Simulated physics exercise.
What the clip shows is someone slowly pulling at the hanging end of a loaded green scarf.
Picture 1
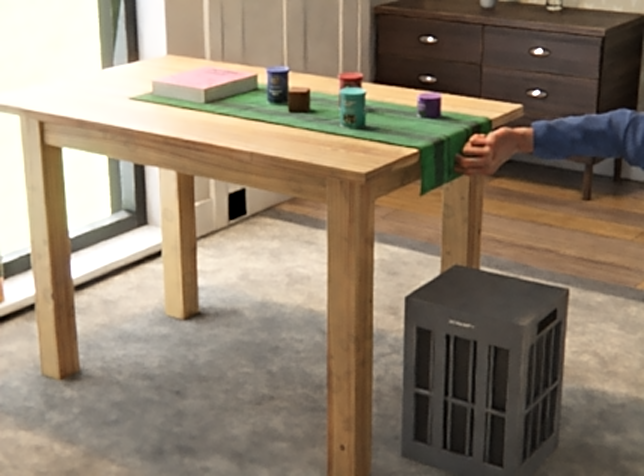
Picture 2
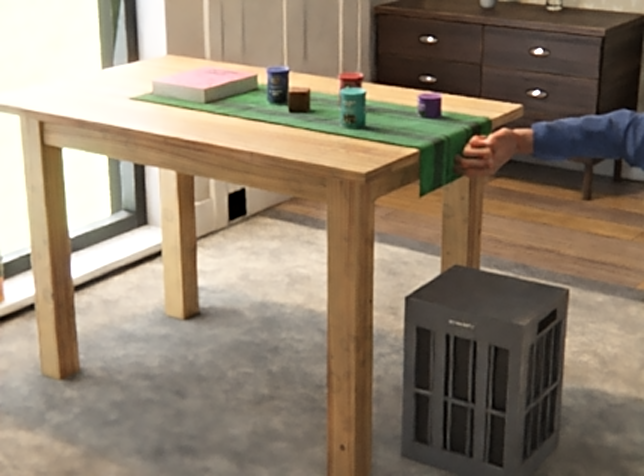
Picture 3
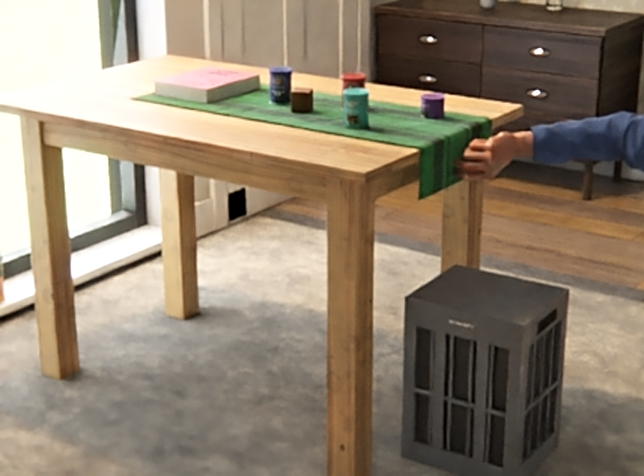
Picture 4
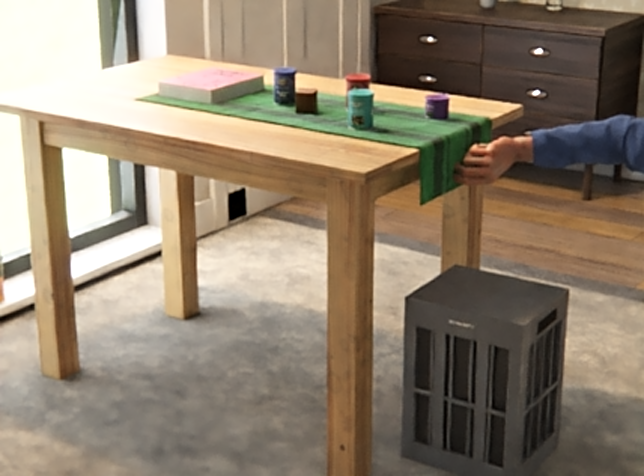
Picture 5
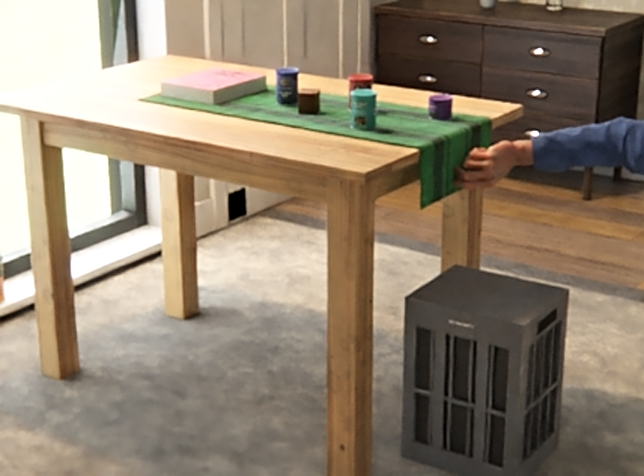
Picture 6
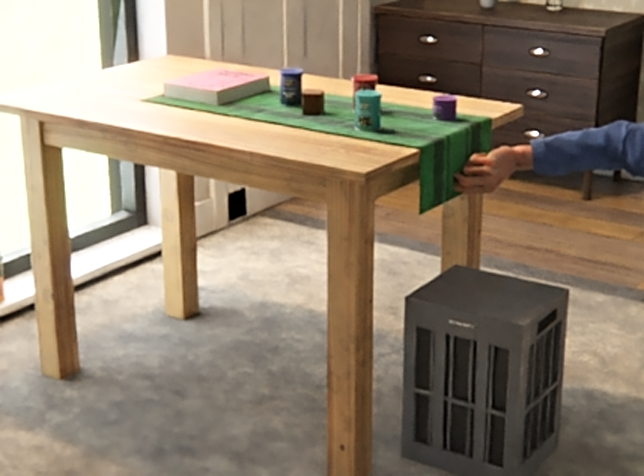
In this clip, a hand at the right slowly pulls the hanging end of a green scarf on a wooden table, and the pink book, small containers and brown cube on it shift slightly right as the end hangs lower.
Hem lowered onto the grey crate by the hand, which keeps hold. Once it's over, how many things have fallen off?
By then two have.
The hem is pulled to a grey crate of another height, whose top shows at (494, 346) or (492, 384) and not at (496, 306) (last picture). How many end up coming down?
Totals 3, 4.
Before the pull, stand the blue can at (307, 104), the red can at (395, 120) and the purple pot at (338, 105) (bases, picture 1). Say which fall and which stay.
The blue can ends up still aboard, the red can ends up knocked off, the purple pot ends up still aboard.
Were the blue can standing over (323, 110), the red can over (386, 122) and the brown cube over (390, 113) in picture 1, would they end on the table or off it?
You'd see the blue can hang on, the red can go down and the brown cube go down.
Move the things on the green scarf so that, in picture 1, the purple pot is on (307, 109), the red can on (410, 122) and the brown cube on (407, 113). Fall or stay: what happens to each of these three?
Here's the result: The purple pot remains in place, the red can leaves the top and the brown cube leaves the top.
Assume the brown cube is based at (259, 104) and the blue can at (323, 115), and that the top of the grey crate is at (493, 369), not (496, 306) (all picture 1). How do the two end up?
The brown cube? Safe. The blue can? Lost.
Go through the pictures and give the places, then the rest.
Hem (420, 196); purple pot (430, 96); turquoise can (353, 91); red can (351, 75); brown cube (299, 89); blue can (278, 69); top of the crate (496, 307), in the first frame.
Hem (419, 197); purple pot (430, 96), in the second frame.
Hem (418, 200); turquoise can (356, 91), in the third frame.
Hem (420, 206); red can (358, 76); top of the crate (496, 307), in the fourth frame.
Hem (420, 209); brown cube (309, 90), in the fifth frame.
Hem (419, 214); purple pot (445, 98); turquoise can (368, 93); red can (365, 77); brown cube (313, 91); blue can (291, 71), in the sixth frame.
Soon after, hem near (456, 232); all still up.
Then, hem on the crate; purple pot and turquoise can gone.
At rest, hem on the crate; purple pot and turquoise can gone. Over the edge go two.
